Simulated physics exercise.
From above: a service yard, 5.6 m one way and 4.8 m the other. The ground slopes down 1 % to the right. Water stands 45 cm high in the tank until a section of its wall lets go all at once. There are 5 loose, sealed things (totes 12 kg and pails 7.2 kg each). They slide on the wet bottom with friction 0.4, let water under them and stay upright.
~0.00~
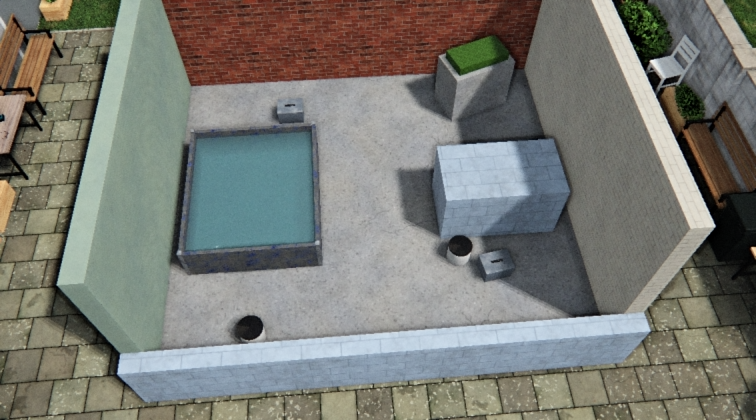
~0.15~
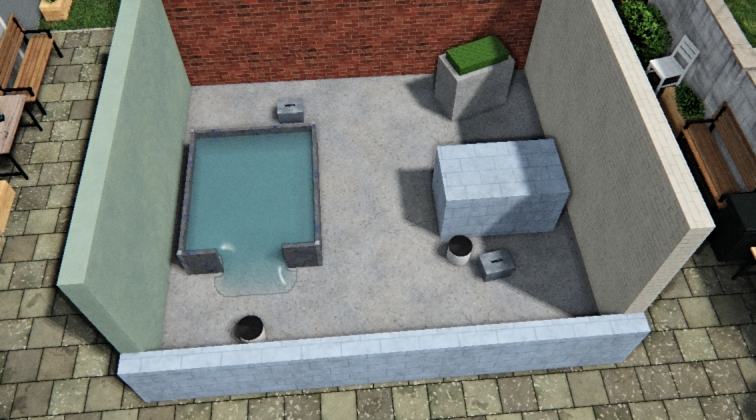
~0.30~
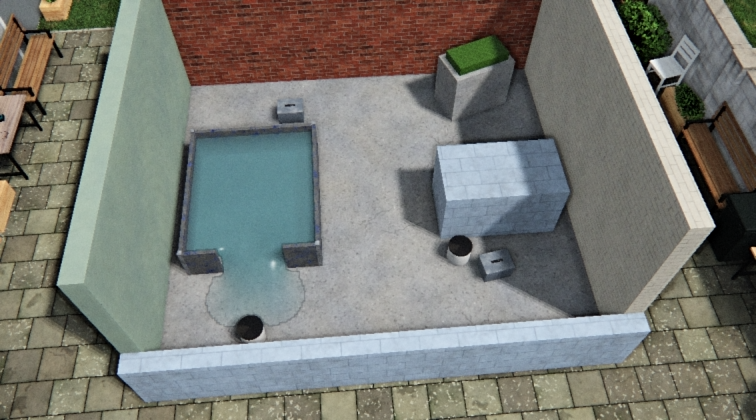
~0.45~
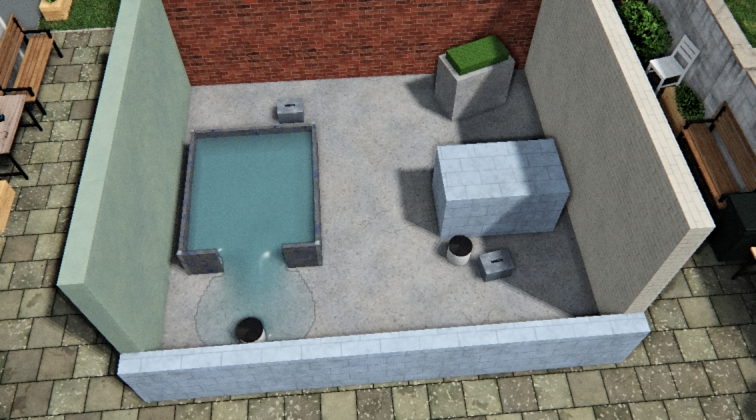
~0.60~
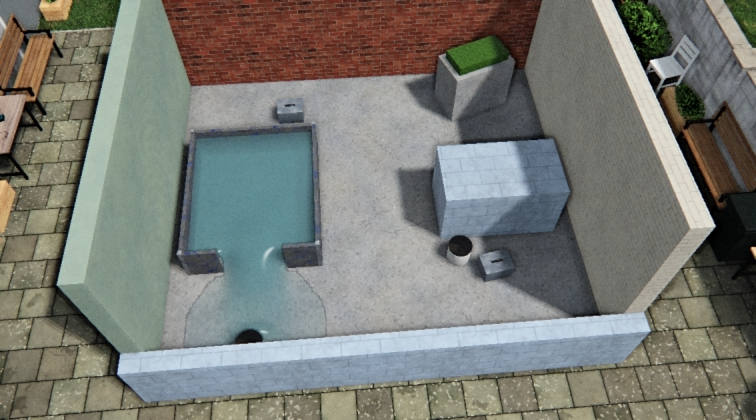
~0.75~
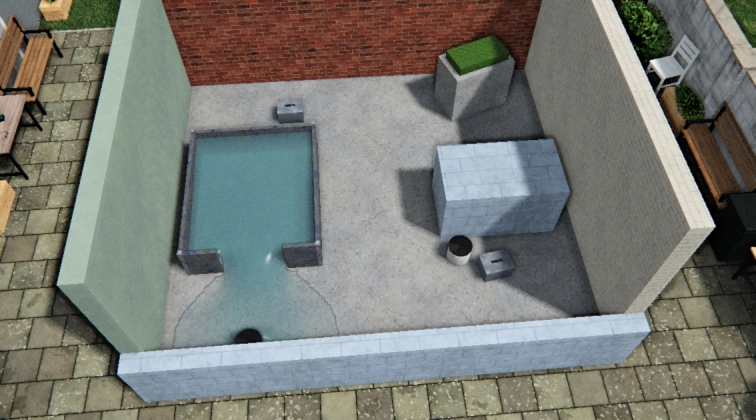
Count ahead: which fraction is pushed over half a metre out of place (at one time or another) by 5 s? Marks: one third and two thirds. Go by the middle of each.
That comes to one to two thirds.
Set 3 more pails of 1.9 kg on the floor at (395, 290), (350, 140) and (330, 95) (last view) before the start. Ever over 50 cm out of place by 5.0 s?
In turn: More, under, less.
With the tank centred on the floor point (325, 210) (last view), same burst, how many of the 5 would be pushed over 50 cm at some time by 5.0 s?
Then 1.
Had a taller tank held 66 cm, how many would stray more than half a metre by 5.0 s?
Then 3.
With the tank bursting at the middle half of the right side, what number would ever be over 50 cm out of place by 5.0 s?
Then 0.
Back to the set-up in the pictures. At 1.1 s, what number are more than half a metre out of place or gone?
I count 0.
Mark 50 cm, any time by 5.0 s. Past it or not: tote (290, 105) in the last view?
It is under.
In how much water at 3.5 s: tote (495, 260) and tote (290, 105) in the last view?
About 5 and 0 cm.
After 1.1 s 0 of 5 are over 50 cm from their spots; 1 afloat.
After 2.2 s 0 of 5 are over 50 cm from their spots; 1 afloat.
After 3.5 s 1 of 5 are over 50 cm from their spots; 1 afloat.
After 5.0 s 3 of 5 are over 50 cm from their spots, and 3 have been at some point; 2 afloat.
